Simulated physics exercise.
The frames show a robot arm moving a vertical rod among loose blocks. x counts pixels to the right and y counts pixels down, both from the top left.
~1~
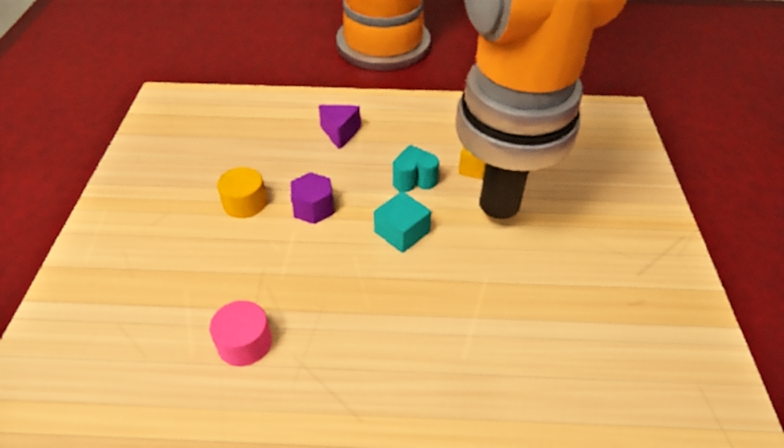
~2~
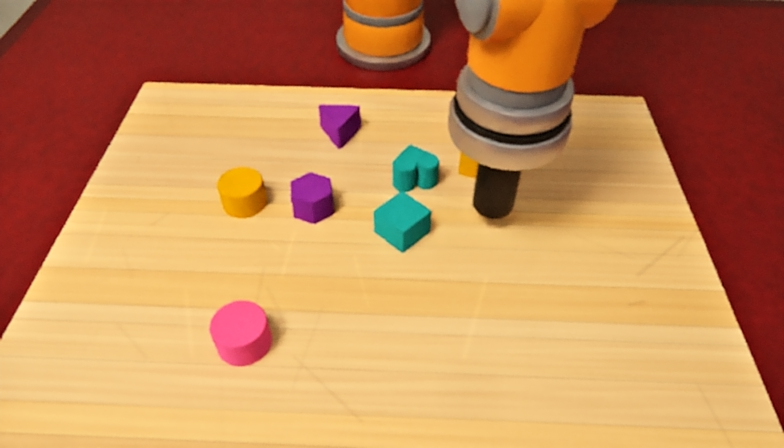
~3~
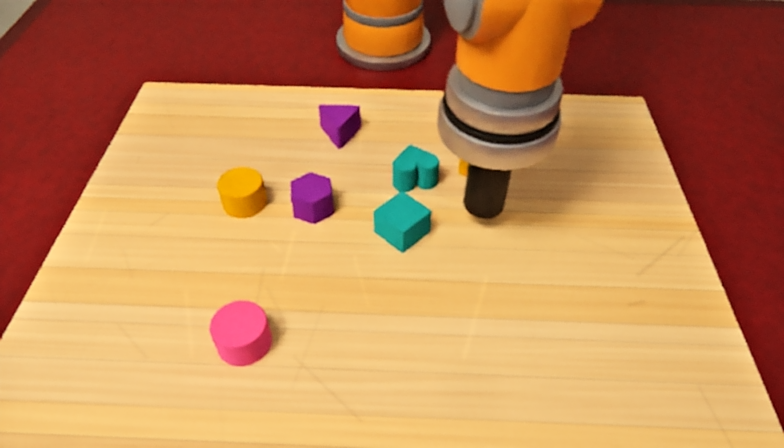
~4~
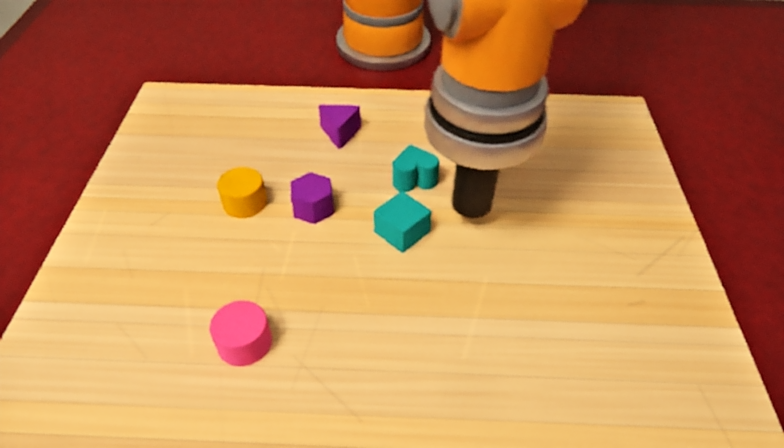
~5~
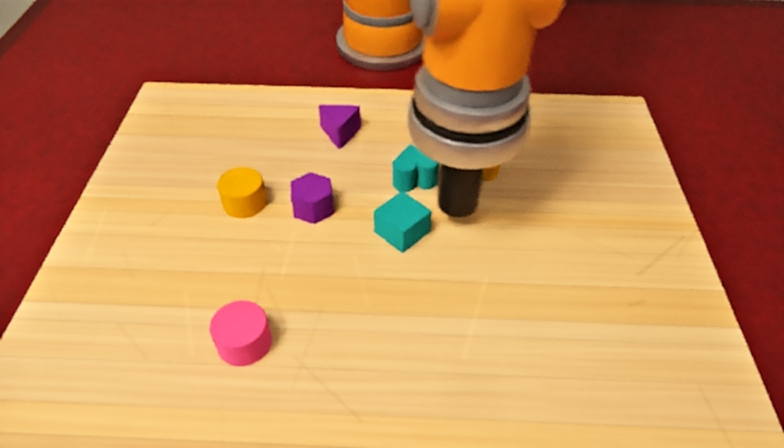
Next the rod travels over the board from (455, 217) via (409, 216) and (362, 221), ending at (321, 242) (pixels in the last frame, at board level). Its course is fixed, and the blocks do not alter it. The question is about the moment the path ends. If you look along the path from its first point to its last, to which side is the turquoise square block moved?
The left.
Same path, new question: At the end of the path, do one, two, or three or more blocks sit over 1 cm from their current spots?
Number moved: 1.
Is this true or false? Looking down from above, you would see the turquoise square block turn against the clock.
The statement is true.
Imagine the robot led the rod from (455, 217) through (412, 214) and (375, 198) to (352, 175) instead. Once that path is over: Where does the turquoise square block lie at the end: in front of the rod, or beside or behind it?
Answer: Slipped away.
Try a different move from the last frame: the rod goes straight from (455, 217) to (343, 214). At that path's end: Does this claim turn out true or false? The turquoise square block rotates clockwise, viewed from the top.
Verdict: False.
The first path, step by step. One third of the way, rod (408, 202); turquoise square block (376, 215).
Two thirds of the way, rod (361, 208); turquoise square block (342, 230), turned 35° anticlockwise.
At the end, rod (320, 228); purple six-sided block not moved; turquoise square block (318, 254), turned 60° anticlockwise.
